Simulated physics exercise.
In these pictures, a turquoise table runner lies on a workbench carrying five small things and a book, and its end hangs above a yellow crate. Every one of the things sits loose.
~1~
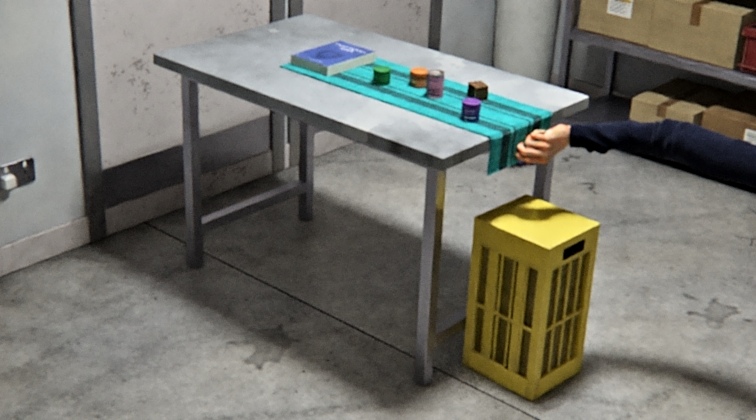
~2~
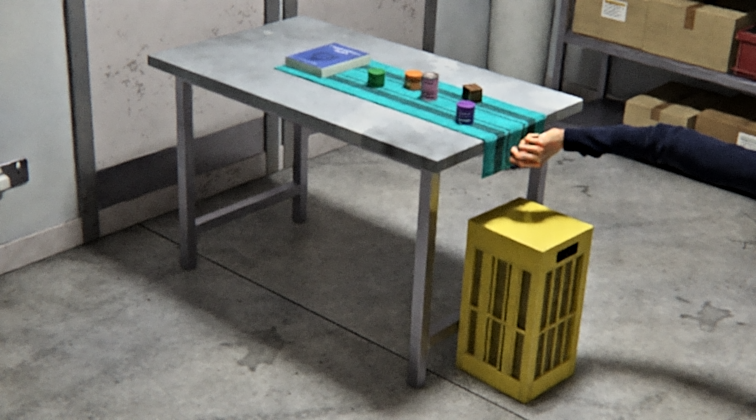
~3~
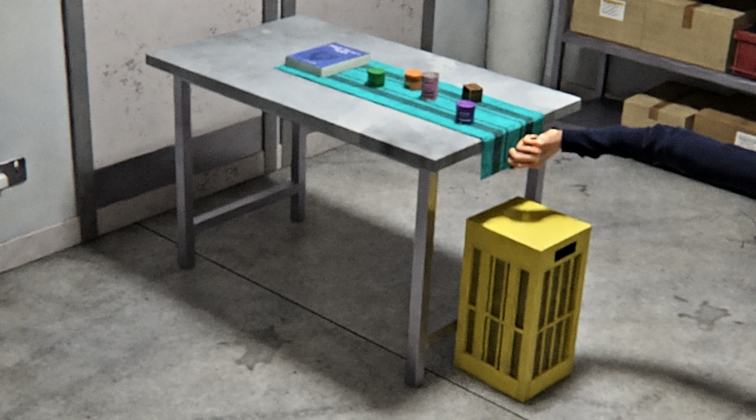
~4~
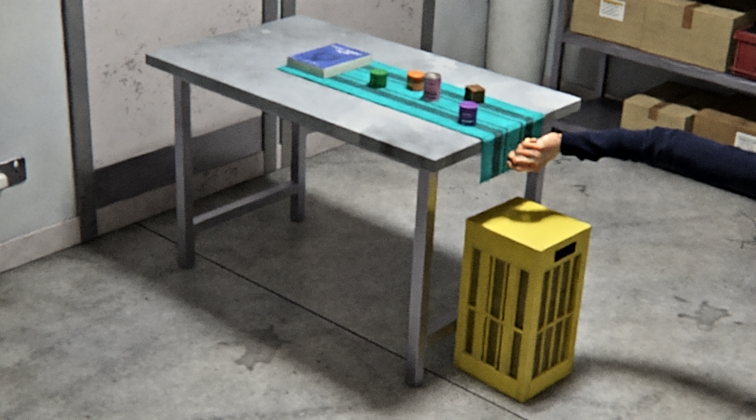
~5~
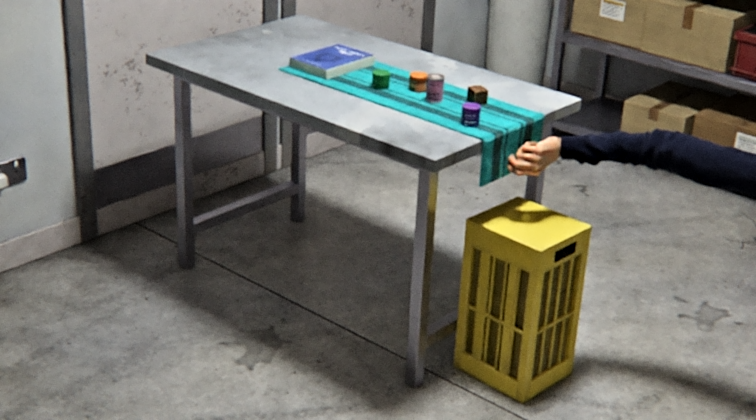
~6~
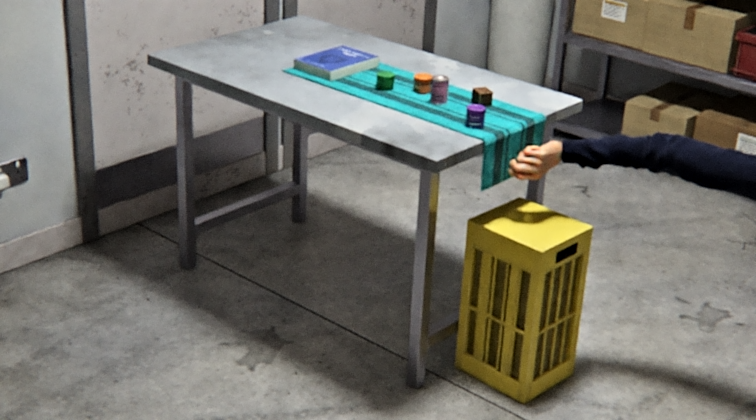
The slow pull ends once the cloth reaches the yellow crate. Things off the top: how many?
The number still up top goes down by one, if you watch closely.
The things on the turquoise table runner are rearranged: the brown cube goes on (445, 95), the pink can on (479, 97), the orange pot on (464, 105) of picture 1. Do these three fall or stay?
Here's what happens: The brown cube remains aboard, the pink can remains aboard, the orange pot remains aboard.
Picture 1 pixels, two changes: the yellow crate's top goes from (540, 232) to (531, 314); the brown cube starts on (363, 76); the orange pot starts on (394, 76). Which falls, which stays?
The brown cube stays on, the orange pot remains up.
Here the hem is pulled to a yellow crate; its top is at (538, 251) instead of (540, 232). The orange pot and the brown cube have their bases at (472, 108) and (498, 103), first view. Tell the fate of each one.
The orange pot ends up off the top and the brown cube ends up off the top.
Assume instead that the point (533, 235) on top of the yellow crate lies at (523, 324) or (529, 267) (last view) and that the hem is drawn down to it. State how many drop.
Count: 4, then 2.
A little later, hem on the crate; purple pot gone.
When it is over, hem on the crate; purple pot gone. The workbench loses one.
